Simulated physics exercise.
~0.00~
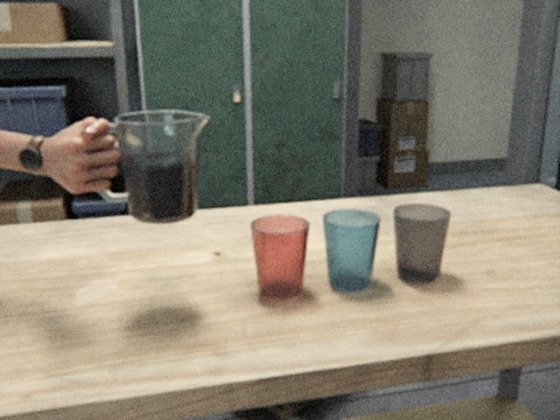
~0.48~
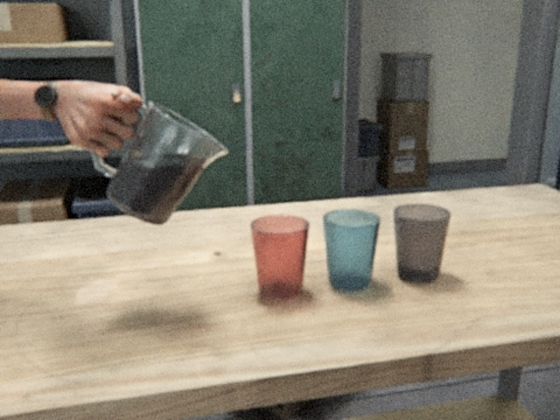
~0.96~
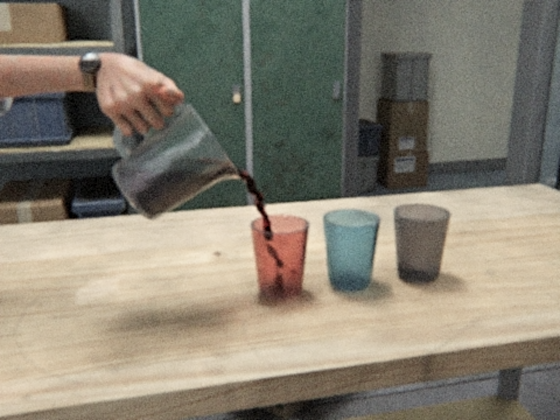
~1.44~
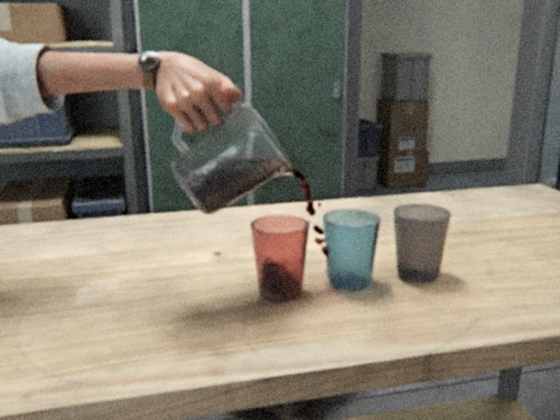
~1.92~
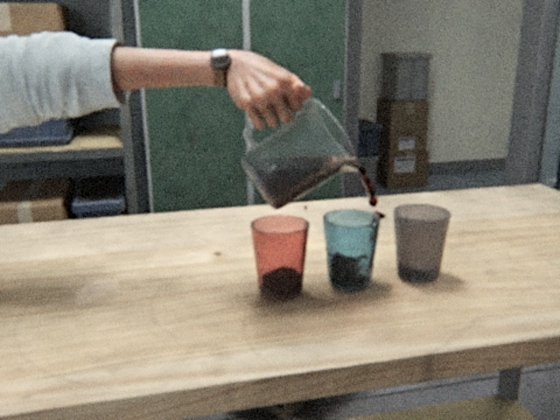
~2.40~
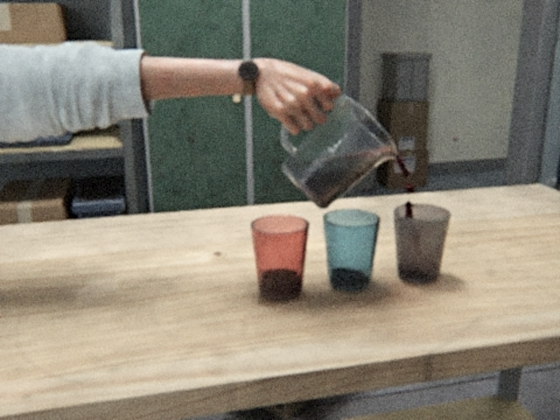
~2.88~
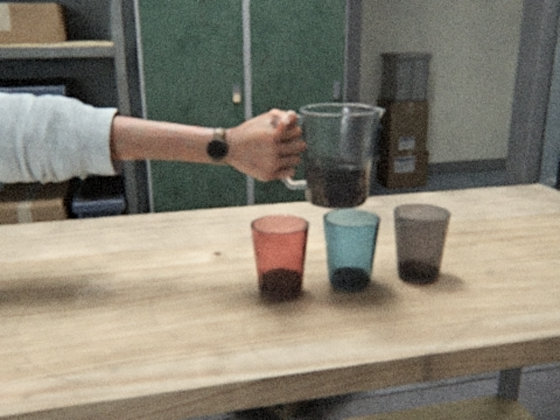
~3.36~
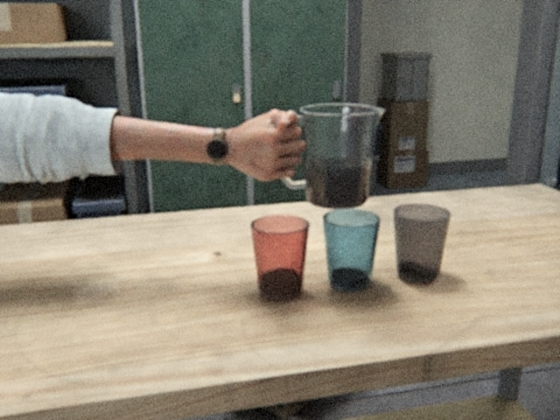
A hand tilting a glass pitcher and pouring dark wine into red, teal and grey glasses in turn, then holding it upright.
